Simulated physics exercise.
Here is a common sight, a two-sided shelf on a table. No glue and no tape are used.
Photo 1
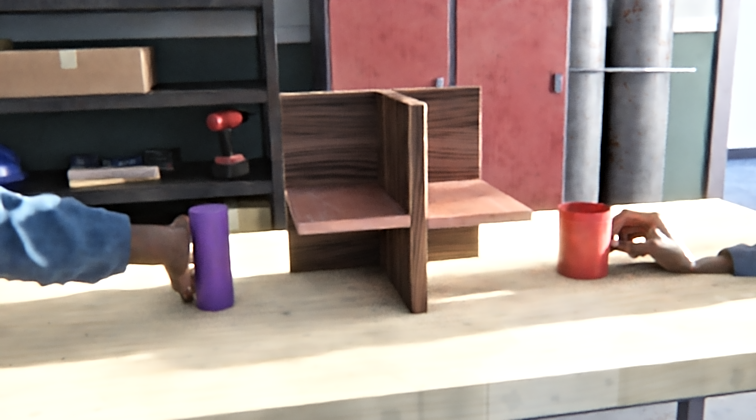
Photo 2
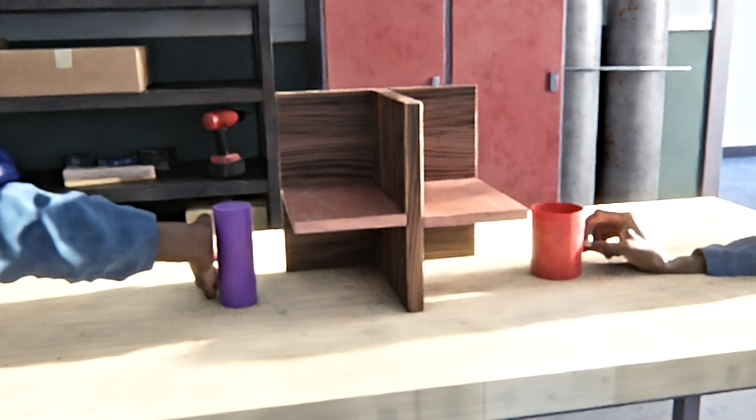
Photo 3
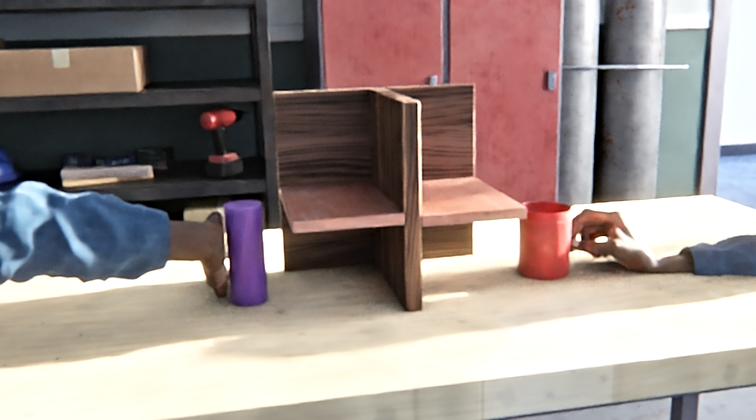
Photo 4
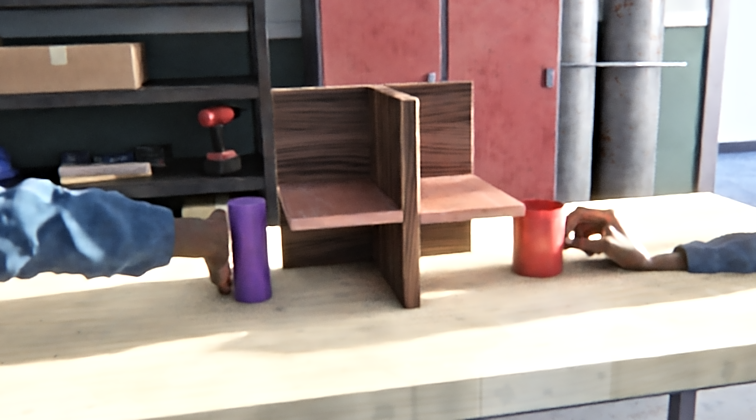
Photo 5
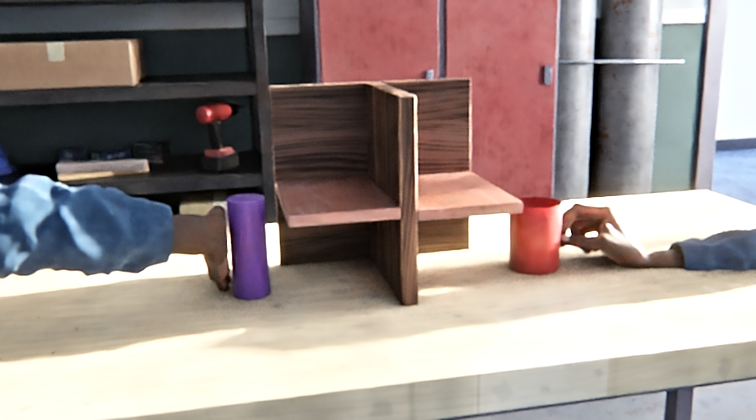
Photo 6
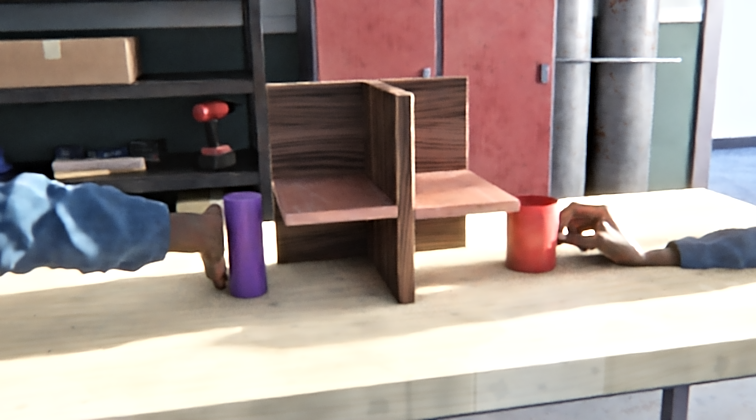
Two hands sliding a purple cylinder and a red mug inward from opposite sides toward a wooden shelf on a table.
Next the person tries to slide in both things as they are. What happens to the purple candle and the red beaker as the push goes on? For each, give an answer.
In the end the purple candle is held at the edge, the red beaker passes beneath.
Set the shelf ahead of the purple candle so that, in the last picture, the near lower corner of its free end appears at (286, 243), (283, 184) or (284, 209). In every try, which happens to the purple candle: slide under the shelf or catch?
Jams; enters; enters.
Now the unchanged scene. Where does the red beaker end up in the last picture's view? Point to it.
End position, centre: Approx. (462, 239).
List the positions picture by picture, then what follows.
In the first frame, hands sliding the things forward; purple candle (212, 257); red beaker (583, 240); shelf (399, 194).
In the second frame, hands sliding the things forward; red beaker (556, 241); shelf (395, 193).
In the third frame, hands sliding the things forward; purple candle (246, 253); shelf (394, 192).
In the fourth frame, hands sliding the things forward; red beaker (537, 238); shelf (392, 189).
In the fifth frame, hands sliding the things forward; purple candle (249, 246); shelf (390, 186).
In the sixth frame, hands sliding the things forward; purple candle (246, 245); red beaker (531, 233); shelf (387, 184).
Then, 0.26 s after the last picture, purple candle sliding up to the opening near (260, 243); red beaker sliding up to the opening near (518, 235).
Then, 0.48 s after the last picture, purple candle stopped at the opening near (262, 243); red beaker part of the way in near (488, 237).
At rest, the purple candle catches on the edge, near (262, 243); the red beaker slides in, near (462, 239).
